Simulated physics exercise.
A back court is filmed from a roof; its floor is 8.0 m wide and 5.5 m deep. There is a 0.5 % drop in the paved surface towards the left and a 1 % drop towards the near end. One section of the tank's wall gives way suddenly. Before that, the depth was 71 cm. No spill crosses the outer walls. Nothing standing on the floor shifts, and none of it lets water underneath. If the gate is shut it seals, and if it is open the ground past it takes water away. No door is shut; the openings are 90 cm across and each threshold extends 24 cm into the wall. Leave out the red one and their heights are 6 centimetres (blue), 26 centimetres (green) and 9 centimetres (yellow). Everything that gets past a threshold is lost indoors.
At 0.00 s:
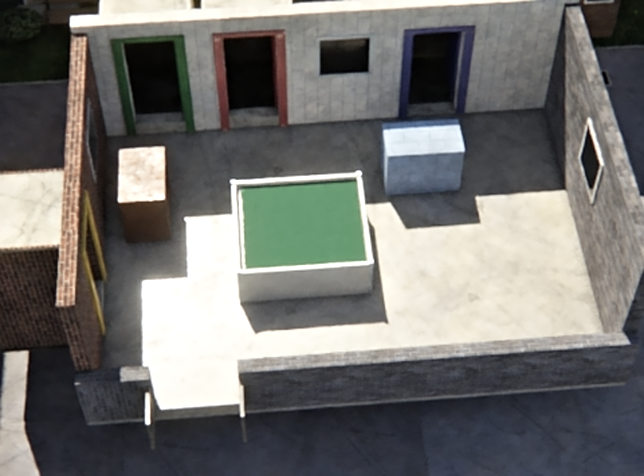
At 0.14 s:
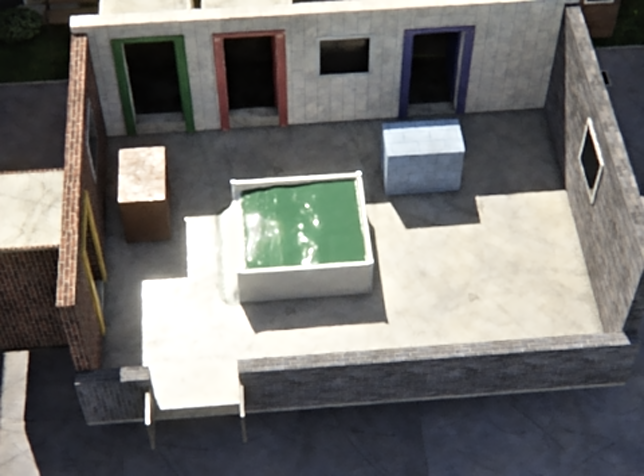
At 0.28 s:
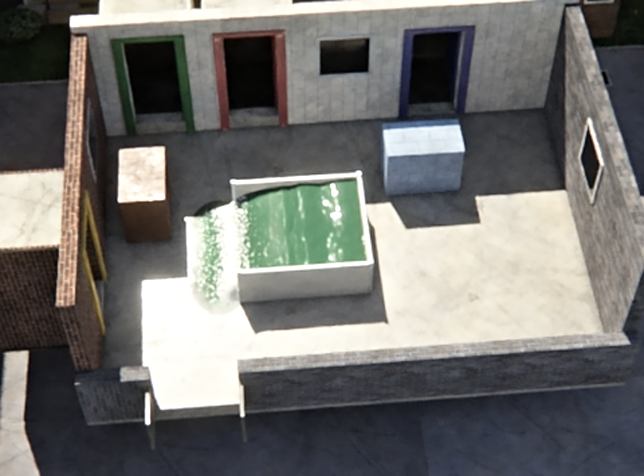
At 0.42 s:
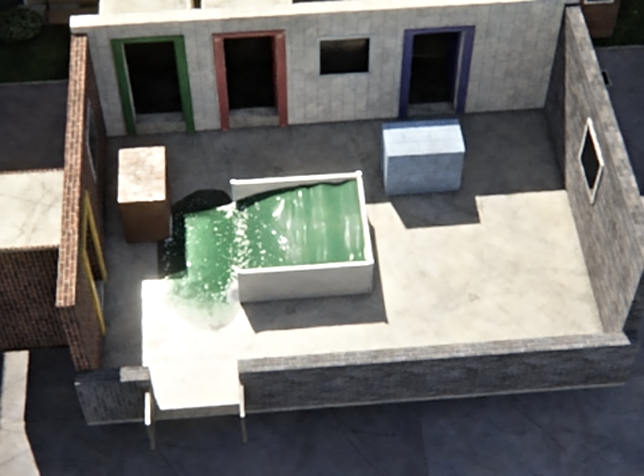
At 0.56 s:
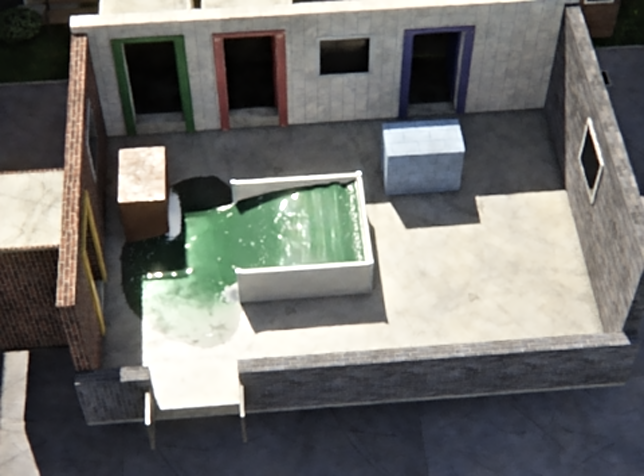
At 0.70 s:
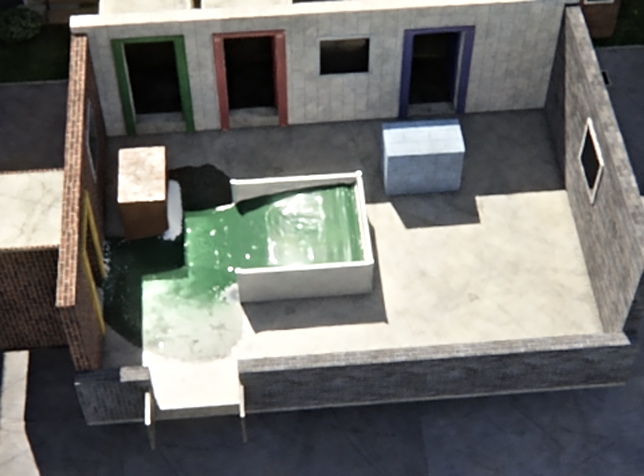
To begin with, green water lies still in a white-walled tank in a walled court. The tank's left side gives way and water pours out leftward, then fans across the pale floor, running around the brown block and spreading towards the yellow-framed opening, while the green door stays dry.
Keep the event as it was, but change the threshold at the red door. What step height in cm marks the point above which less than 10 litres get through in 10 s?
The point is around 9 cm.
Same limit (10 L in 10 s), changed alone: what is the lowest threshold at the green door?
Green would need about 19 cm on its own.
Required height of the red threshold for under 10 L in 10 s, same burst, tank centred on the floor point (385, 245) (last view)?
I'd put it at close to 6.0 cm.
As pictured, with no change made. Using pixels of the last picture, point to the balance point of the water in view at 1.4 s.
Approximately (234, 255).
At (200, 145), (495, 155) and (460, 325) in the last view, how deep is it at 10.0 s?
3, 3 and 4 cm, respectively.
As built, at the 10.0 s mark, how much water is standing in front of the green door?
Some 3.0 cm.
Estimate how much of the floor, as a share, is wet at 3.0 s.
I'd estimate about 40 percent.
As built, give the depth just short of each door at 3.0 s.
Lab note, depth in cm: Blue 0; green 21; yellow 25; red 11.
After 1.4 s water covers 25 % of the floor, deepest (44 cm) near (116, 276); it has not reached the red door.
After 3.0 s water covers 40 % of the floor, deepest (40 cm) near (101, 400); 11 cm at the red door, 0 litres in over its 24 cm threshold.
After 10.0 s water covers 95 % of the floor, deepest (10 cm) near (573, 364); 3 cm at the red door, 0 litres in over its 24 cm threshold.
At the red door as built, the water arrived by 1.8 s and peaked near 12 cm at 4.2 s.
With a threshold of 8 cm, 14 litres would have come in within the 10 s; with 11 cm, 3 litres. So under 10 litres takes about 9 cm.
